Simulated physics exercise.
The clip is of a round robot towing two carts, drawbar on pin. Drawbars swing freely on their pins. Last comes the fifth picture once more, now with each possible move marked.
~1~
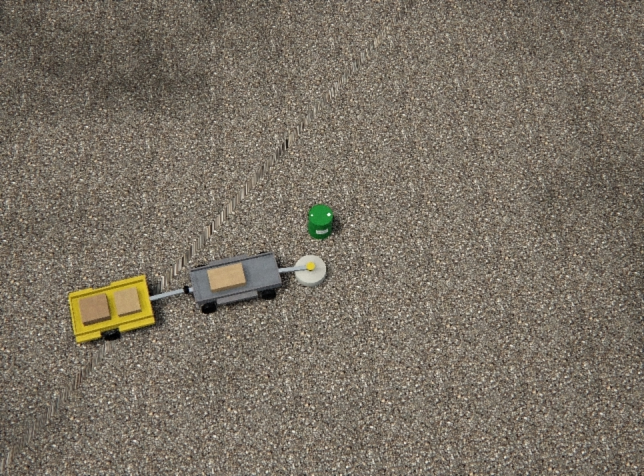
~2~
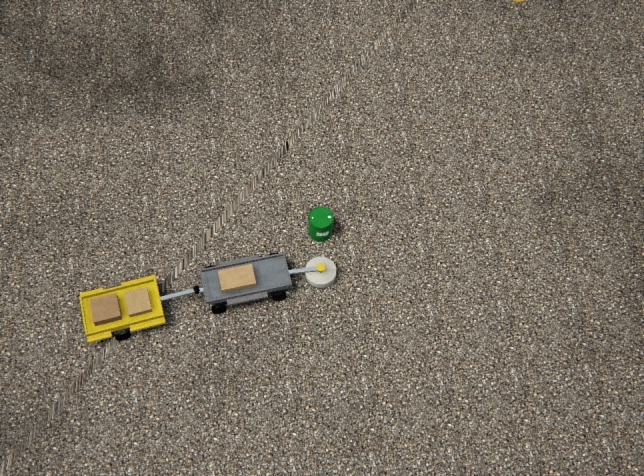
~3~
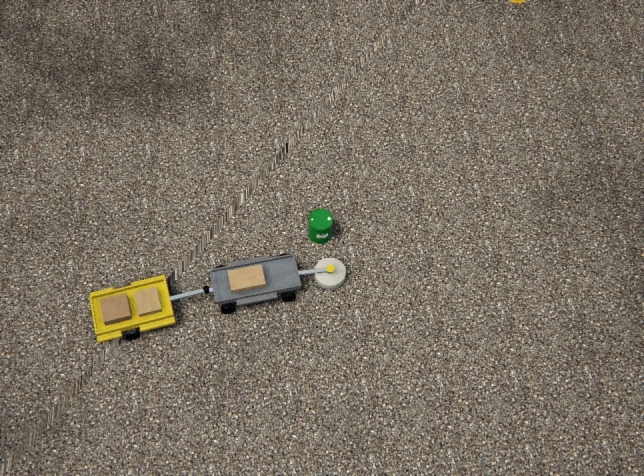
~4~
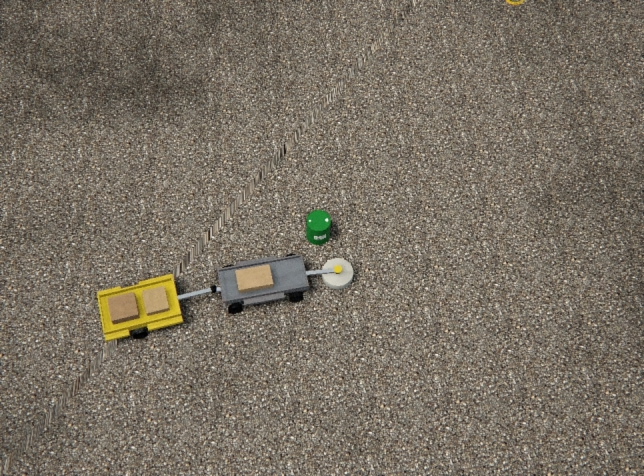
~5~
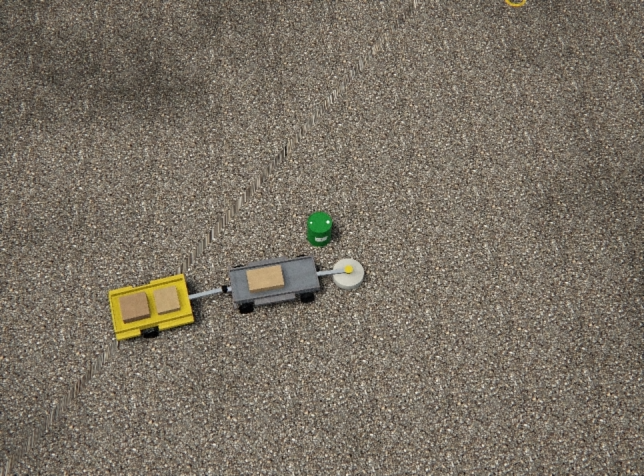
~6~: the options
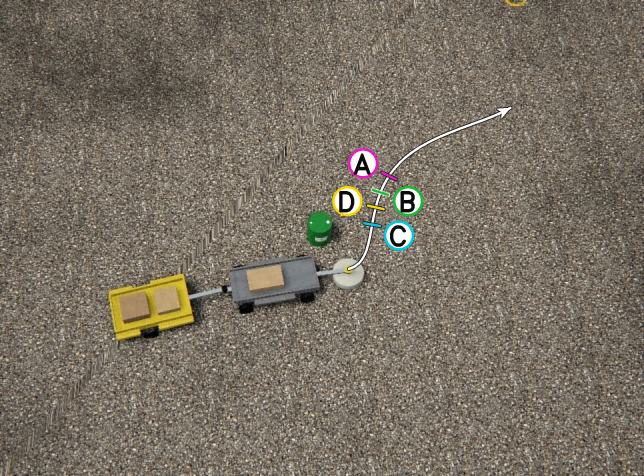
At the start, a round white robot sits just below a green keg on gravelly ground, with a grey cart and a yellow cart linked behind it to the left. The robot tows both carts a short way to the right, passing below the keg and ending slightly beyond it.
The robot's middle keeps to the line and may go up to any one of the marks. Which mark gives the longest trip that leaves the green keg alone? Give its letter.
As far as tick C.
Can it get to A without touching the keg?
No.
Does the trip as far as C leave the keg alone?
Yes.
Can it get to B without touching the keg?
No.
On the marked copy, A at (389, 176); B at (380, 192); C at (372, 225); D at (376, 207); the route from (349, 269) via (403, 159) to (511, 108).
Taking C. A third of the way, robot (363, 261), last cart (170, 301).
Two thirds of the way, robot (369, 243), last cart (186, 298).
When it is over, robot (372, 229), last cart (199, 295); nothing has been touched.
As for the rest, A is too far, the keg has been hit; B is too far, the keg has been hit; D is too far, the keg has been hit.
